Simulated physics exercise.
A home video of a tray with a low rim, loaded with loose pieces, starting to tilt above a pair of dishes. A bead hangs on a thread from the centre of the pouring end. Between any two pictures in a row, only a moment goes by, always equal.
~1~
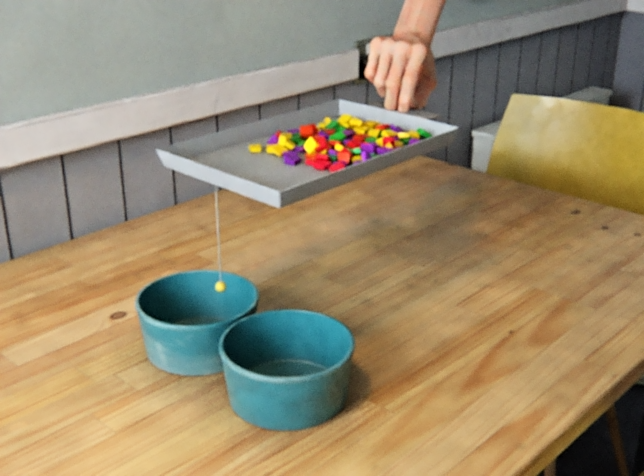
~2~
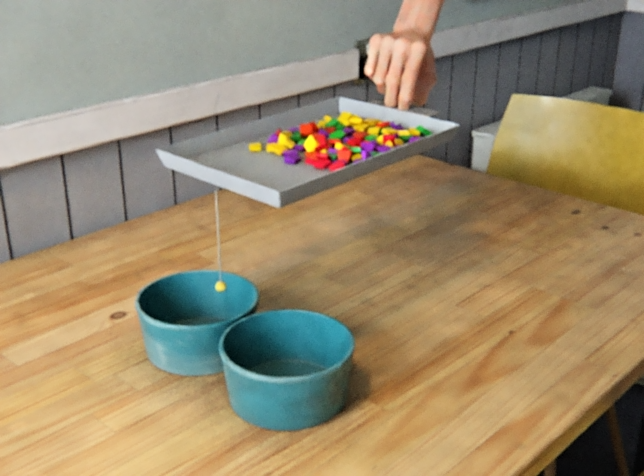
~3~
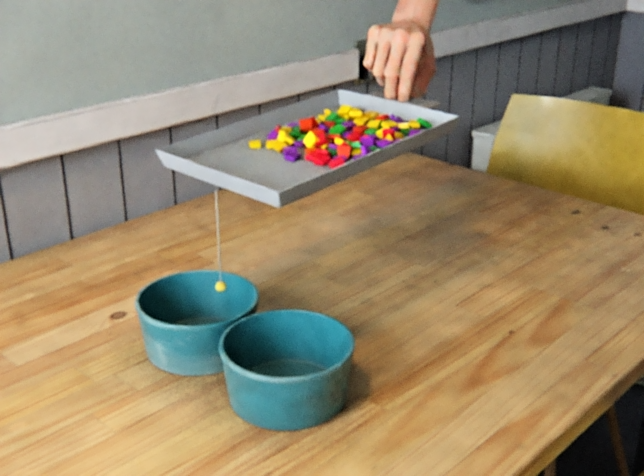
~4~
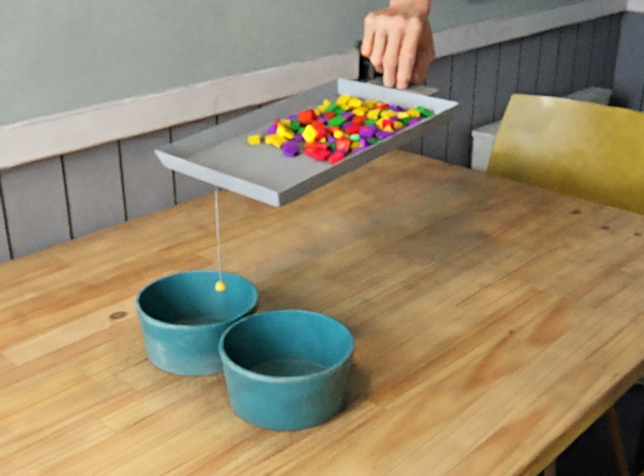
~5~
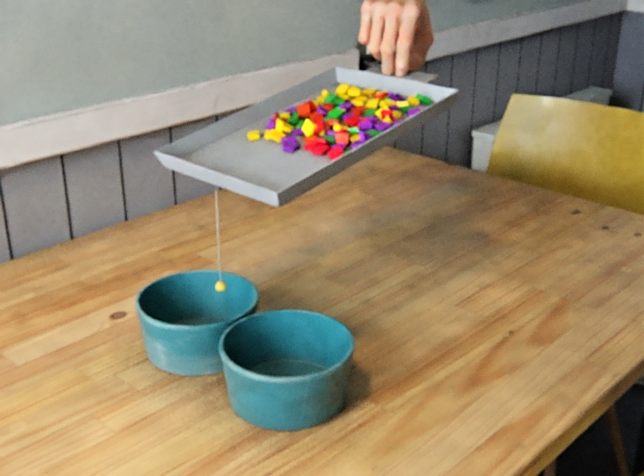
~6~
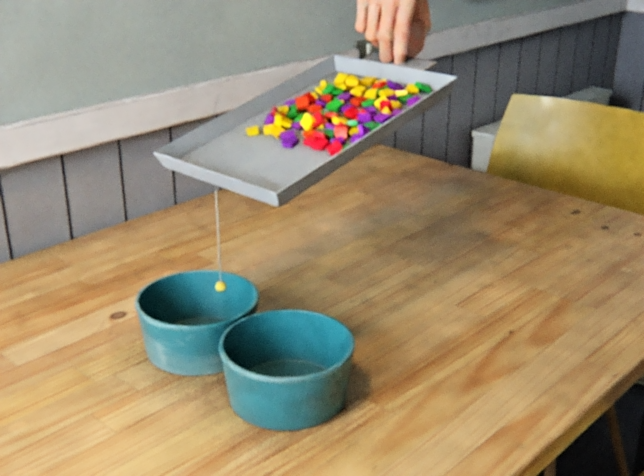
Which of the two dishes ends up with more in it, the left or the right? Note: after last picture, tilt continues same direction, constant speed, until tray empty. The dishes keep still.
The fuller dish will be the one on the left.
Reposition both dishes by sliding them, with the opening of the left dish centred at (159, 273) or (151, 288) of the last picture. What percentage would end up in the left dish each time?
First 20 per cent, second 40 per cent.
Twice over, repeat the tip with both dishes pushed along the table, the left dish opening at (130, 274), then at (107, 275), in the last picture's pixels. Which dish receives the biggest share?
At the first spot the right-side one comes out ahead, at the second spot the right-side one.
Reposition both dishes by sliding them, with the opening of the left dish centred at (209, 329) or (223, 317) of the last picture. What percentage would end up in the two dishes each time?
About 70% and about 70%.
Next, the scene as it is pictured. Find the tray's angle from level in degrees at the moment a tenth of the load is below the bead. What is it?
That happens at close to 65 degrees.
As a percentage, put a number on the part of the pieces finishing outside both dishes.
Something near 30 in every hundred.
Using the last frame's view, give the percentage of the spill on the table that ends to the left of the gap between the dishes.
Around 100 per cent, give or take.
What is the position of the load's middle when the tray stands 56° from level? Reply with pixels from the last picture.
In the last view, the load is centred near (221, 167).
Just after the last frame, tray tipped steeply; almost all on the tray; just a few in the air.
A moment on, tray tipped right over; the larger part on the tray; about a tenth in the left dish; about a tenth outside both; about a tenth in the air.
Further on, tray tipped past a quarter turn; about a tenth in the right dish; roughly half in the left dish; roughly a third outside both.
When it is over, tray tipped past a quarter turn; about a tenth in the right dish; roughly half in the left dish; roughly a third outside both.
